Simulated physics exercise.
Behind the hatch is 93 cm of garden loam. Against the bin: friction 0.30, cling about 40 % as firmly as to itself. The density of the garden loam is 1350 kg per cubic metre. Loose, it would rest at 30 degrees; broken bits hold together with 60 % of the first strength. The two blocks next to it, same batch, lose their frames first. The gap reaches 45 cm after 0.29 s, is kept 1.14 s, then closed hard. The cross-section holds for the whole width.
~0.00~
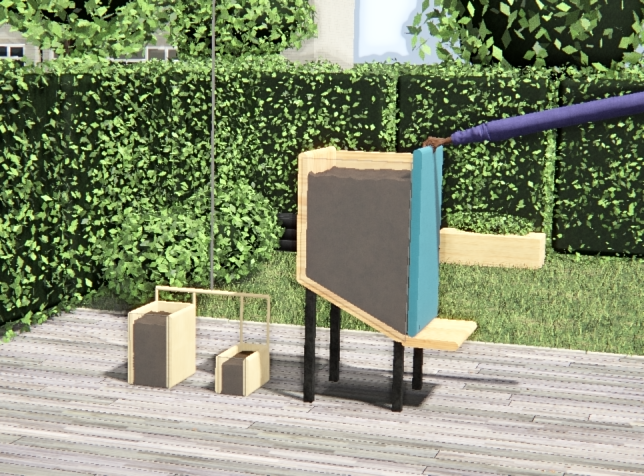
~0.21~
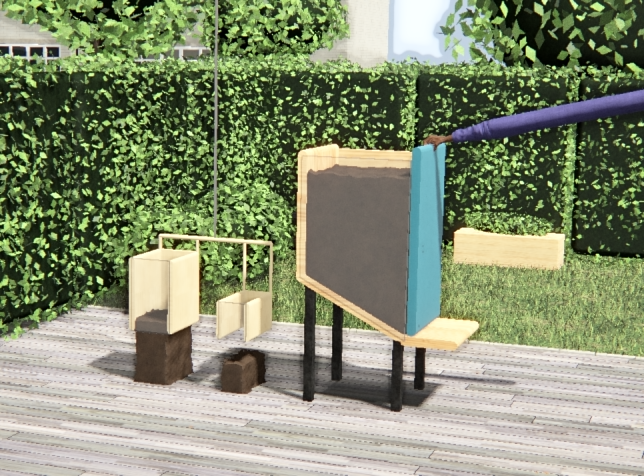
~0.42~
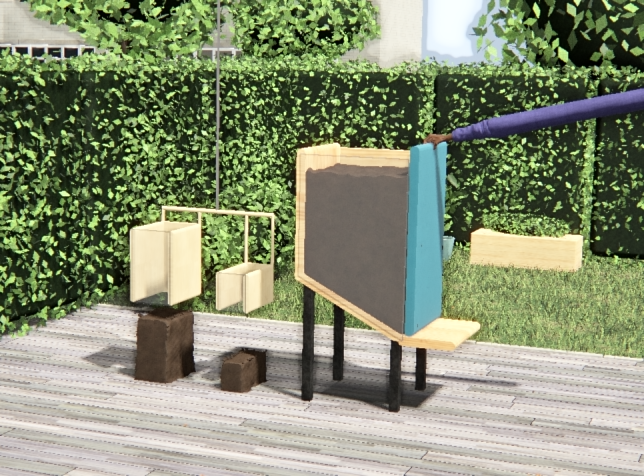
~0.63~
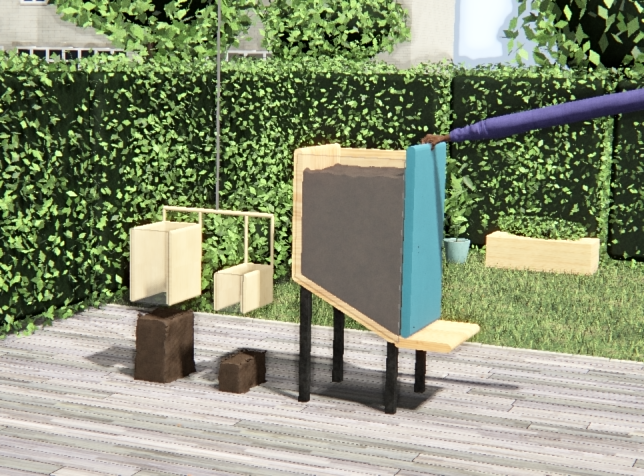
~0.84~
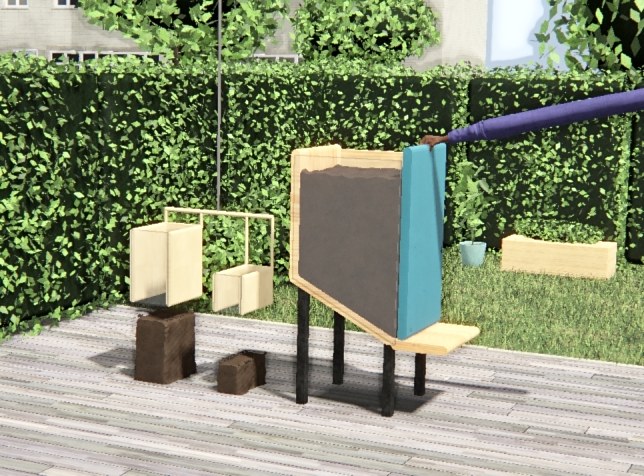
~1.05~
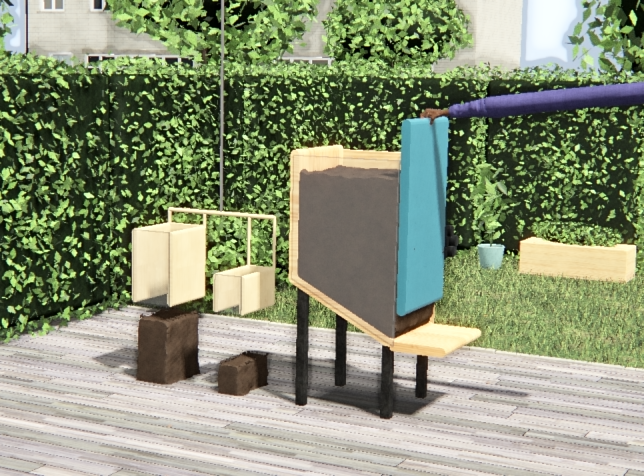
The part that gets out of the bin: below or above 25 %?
Expect below 25 %.
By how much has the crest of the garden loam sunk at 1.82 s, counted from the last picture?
About 0 cm.
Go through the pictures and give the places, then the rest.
Top of the hatch at (417, 154), not yet moved; crest of the garden loam at (329, 177); block heights 41 cm, 19 cm (left to right), in the first picture.
Top of the hatch at (416, 152), not yet moved; crest of the garden loam at (328, 174); block heights 41 cm, 19 cm (left to right), in the second picture.
Top of the hatch at (415, 151), not yet moved; crest of the garden loam at (327, 173); block heights 41 cm, 19 cm (left to right), in the third picture.
Top of the hatch at (411, 151), not yet moved; crest of the garden loam at (323, 173); block heights 41 cm, 19 cm (left to right), in the fourth picture.
Top of the hatch at (407, 152), not yet moved; crest of the garden loam at (321, 174); block heights 41 cm, 19 cm (left to right), in the fifth picture.
Top of the hatch at (406, 125), moved 15 cm; crest of the garden loam at (320, 174); block heights 41 cm, 19 cm (left to right), in the sixth picture.
After 1.40 s, the hatch is 45 cm open and 0 % is out.
After 1.82 s, the hatch is 45 cm open and 0 % is out.
After 2.25 s, the hatch is 45 cm open and 0 % is out.
After 2.67 s, the hatch is 11 cm open and 3 % is out.
After 3.33 s, the hatch is shut and 4 % is out.
